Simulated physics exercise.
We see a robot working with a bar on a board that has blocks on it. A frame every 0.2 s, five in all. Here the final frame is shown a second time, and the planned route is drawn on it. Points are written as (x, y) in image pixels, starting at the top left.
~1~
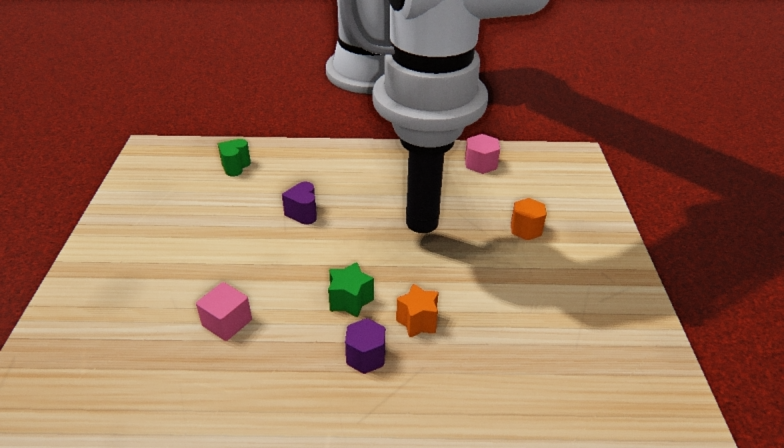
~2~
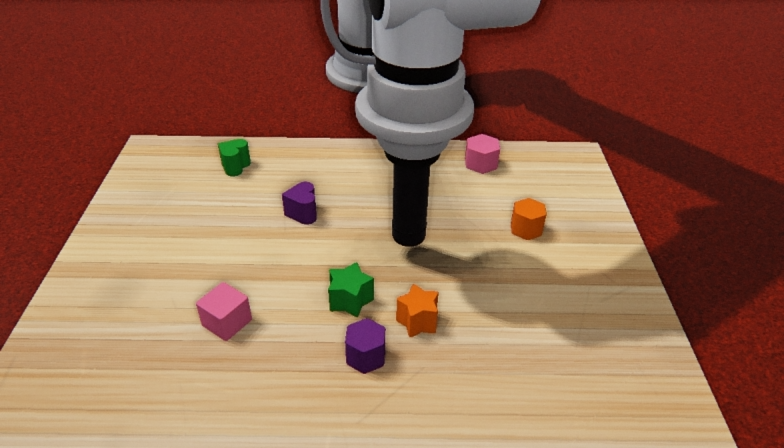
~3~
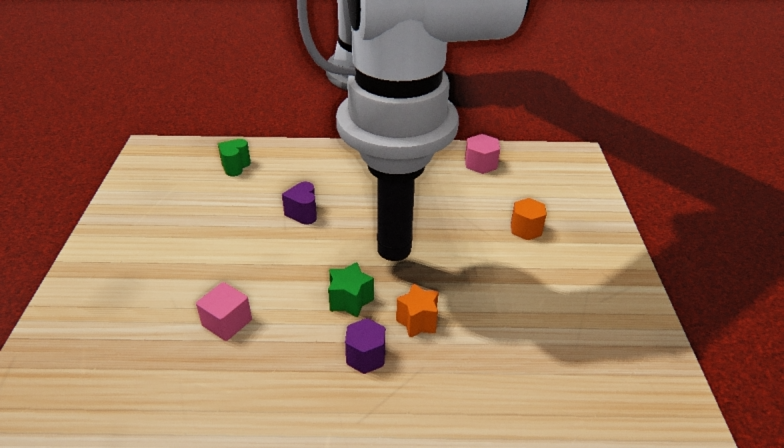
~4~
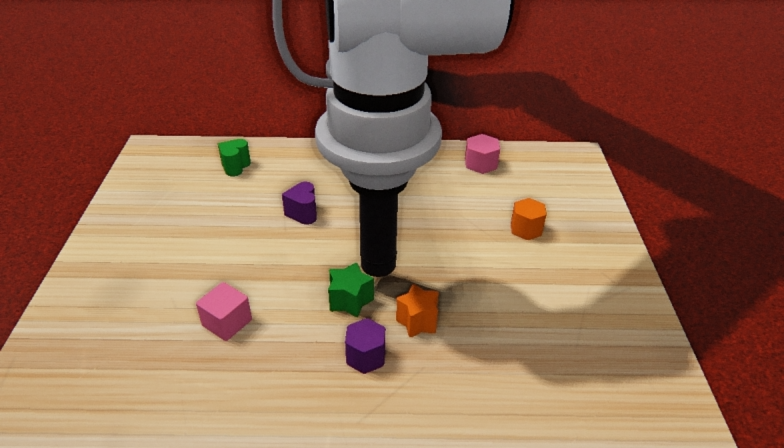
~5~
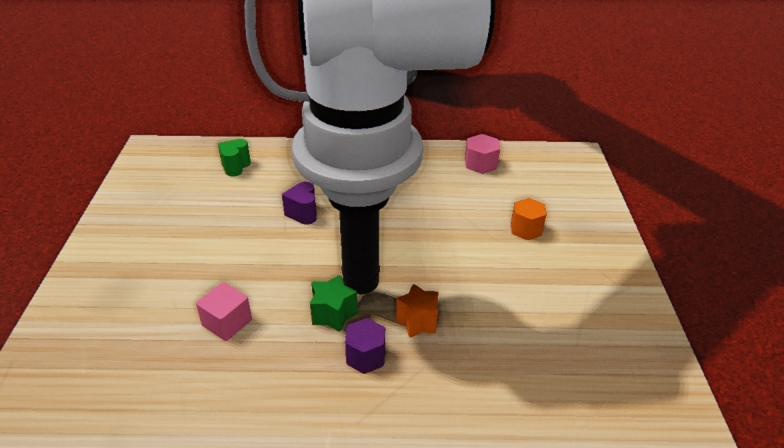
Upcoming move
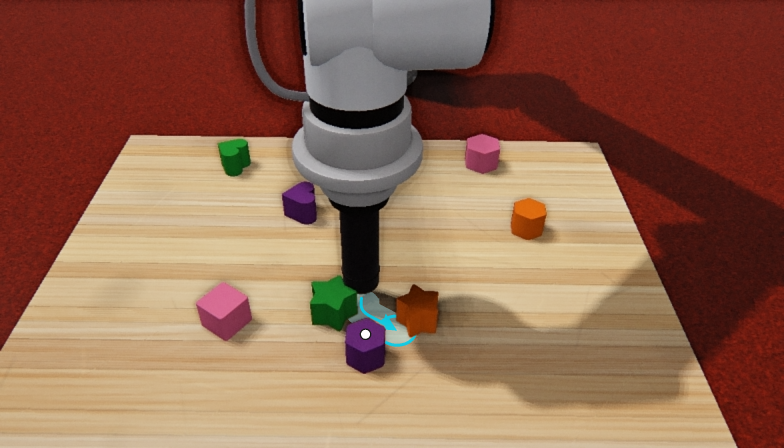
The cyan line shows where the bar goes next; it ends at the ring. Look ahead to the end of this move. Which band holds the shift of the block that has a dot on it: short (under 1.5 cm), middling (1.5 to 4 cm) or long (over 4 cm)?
Short, under 1.5 cm.
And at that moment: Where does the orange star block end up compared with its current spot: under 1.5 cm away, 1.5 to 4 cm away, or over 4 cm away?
It ends 1.5 to 4 cm away.
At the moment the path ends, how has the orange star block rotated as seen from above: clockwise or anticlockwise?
Viewed from the top, it goes anticlockwise.
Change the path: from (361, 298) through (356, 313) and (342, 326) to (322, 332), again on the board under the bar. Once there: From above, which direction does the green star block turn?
Seen from above, its turn is clockwise.
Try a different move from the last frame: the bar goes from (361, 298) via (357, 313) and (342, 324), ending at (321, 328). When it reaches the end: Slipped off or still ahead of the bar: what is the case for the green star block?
It is still ahead of the bar.
Drawn move, from (361, 298) over (364, 312) and (380, 321) to (397, 330); the dot is on the purple six-sided block.
What follows on the original path. Halfway along, bar (373, 302); green star block (328, 298), turned 20° clockwise.
At the end, bar (397, 315); green star block (328, 298), turned 20° clockwise; purple six-sided block still; orange star block (438, 302), turned 25° anticlockwise.
